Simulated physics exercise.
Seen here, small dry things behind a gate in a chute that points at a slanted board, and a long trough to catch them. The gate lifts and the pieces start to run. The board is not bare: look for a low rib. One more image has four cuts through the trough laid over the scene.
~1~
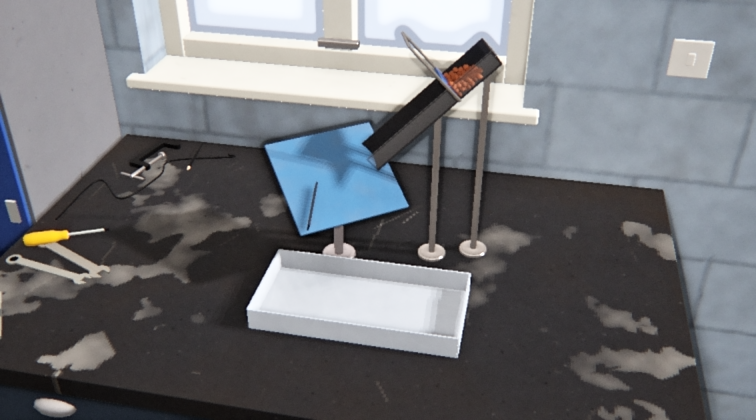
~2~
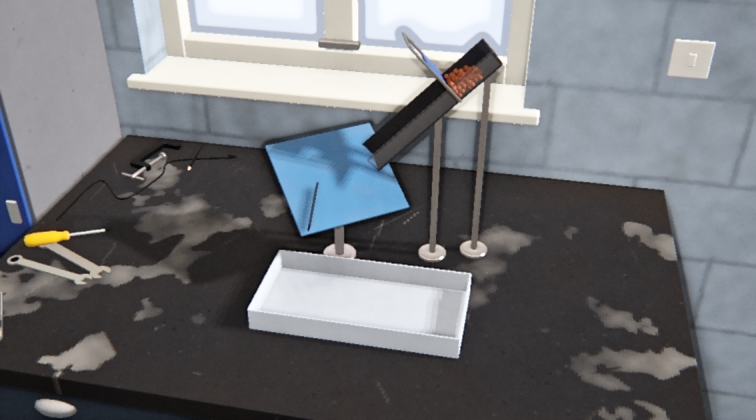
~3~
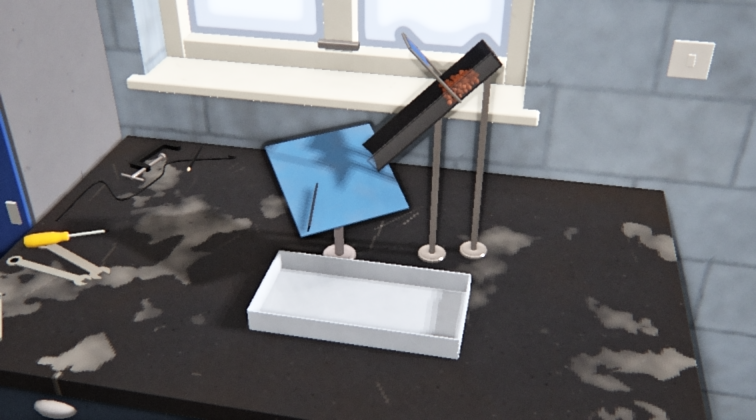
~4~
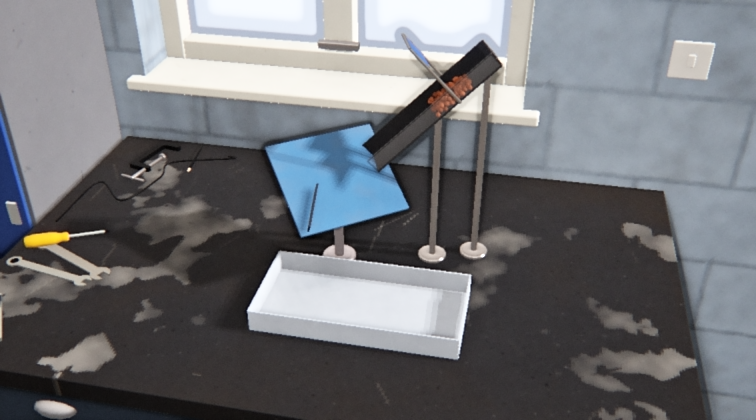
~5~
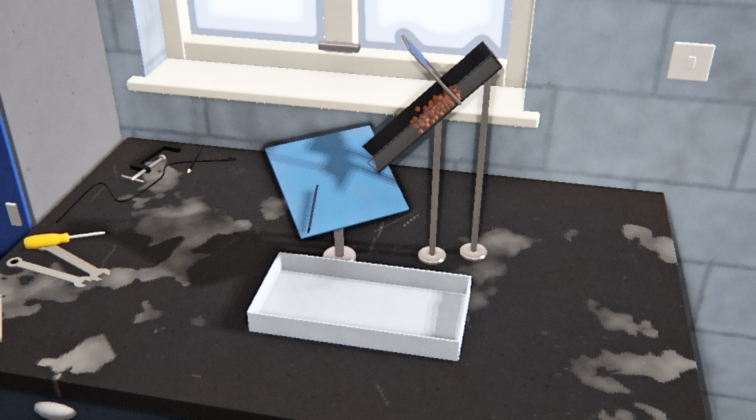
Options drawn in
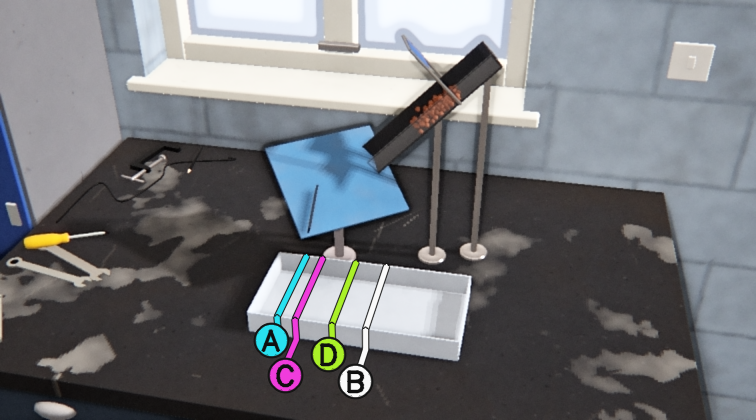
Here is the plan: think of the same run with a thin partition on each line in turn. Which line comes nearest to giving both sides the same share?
Take D.
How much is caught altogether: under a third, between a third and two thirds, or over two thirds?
Over two thirds.
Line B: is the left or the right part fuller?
More lands on the left.
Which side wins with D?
More lands on the left.
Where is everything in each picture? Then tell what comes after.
The first picture shows load behind the gate at (460, 79), clay pellets; lip of the chute at (375, 162), sloping fairly steeply.
The second picture shows middle of the board at (337, 176), tilted fairly steeply; middle of its low edge at (357, 221); of its high edge at (319, 134).
The third picture shows front corners of the trough at (248, 310) and (459, 340), empty; front of the load at (450, 103).
The fourth picture shows middle of the load at (449, 91); its front at (433, 108), about a quarter of the way to the lip; rib from (318, 183) to (310, 227).
The fifth picture shows middle of the load at (437, 107); its front at (412, 122), about half of the way to the lip.
On the marked copy, line A crosses the front rim at (277, 316); line B crosses the front rim at (365, 328); line C crosses the front rim at (295, 319); line D crosses the front rim at (332, 324).
With A, of what is caught, none on the left of the divider, all on the right.
With B, of what is caught, nearly all on the left of the divider, a small part on the right.
With C, of what is caught, none on the left of the divider, all on the right.
With D, of what is caught, about two thirds on the left of the divider, about a third on the right.
